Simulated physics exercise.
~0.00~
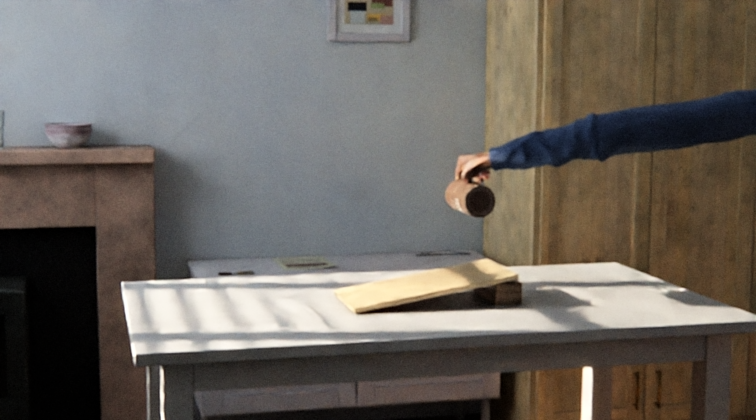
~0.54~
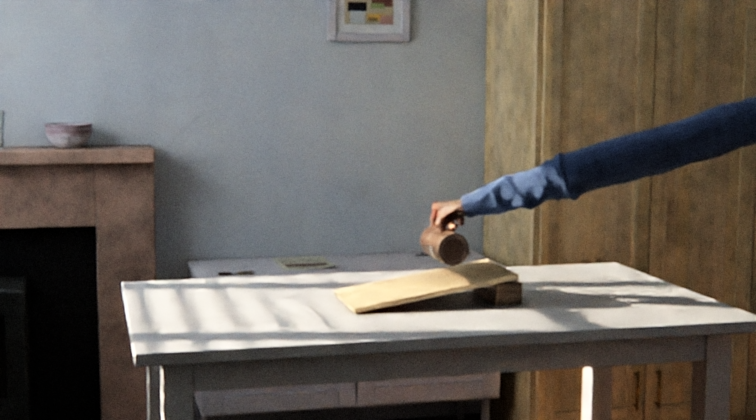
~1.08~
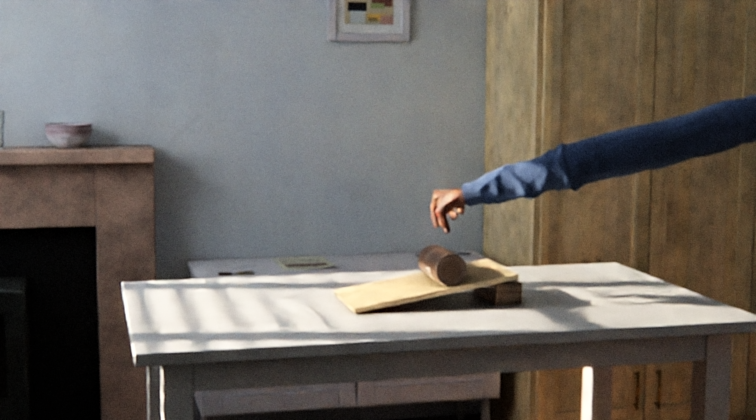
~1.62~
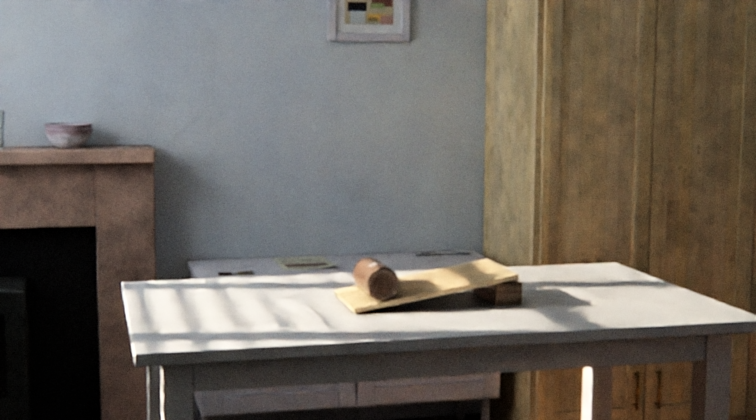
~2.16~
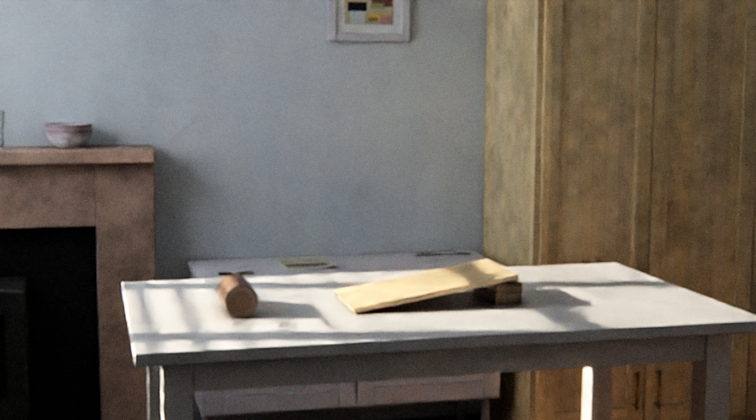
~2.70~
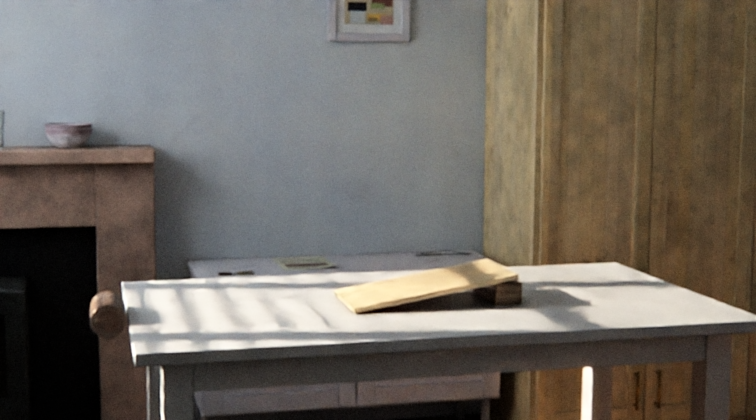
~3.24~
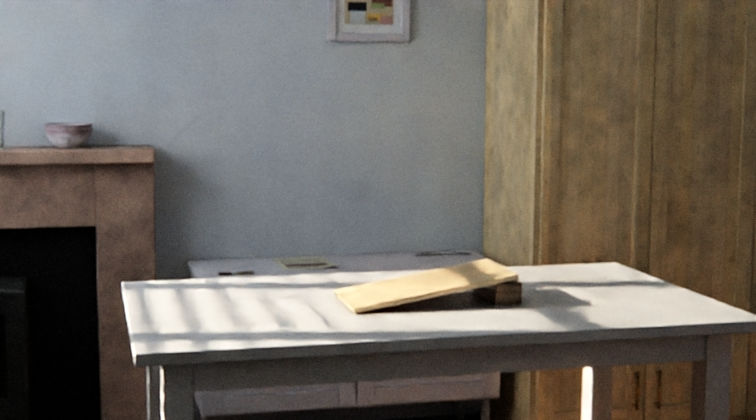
A brown cylinder, lowered by a hand onto a propped-up board on a white table, rolled down to the left once released, crossed the tabletop and went over the left edge, dropping out of sight while the board stayed put.
